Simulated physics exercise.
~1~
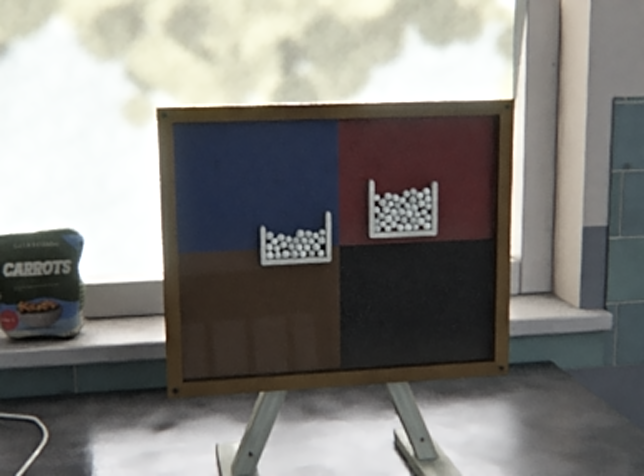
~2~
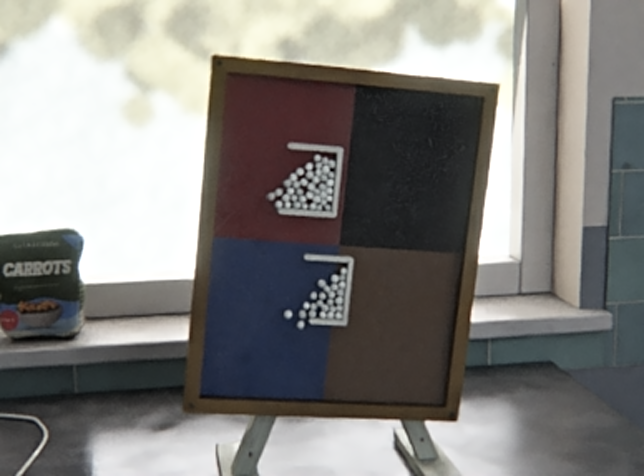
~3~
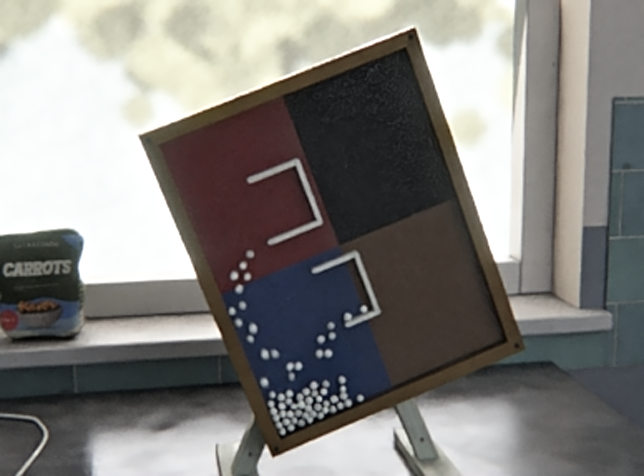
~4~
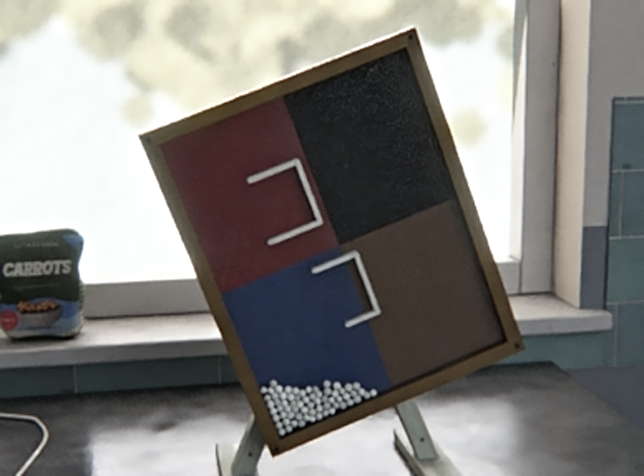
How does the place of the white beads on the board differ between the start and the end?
At the start the beads sit in two small white trays near the middle of the board. At the end they lie in a heap lower down, along the bottom edge in the blue quarter.
A four-coloured board turns anticlockwise, and its white beads spill and settle in the blue quarter.
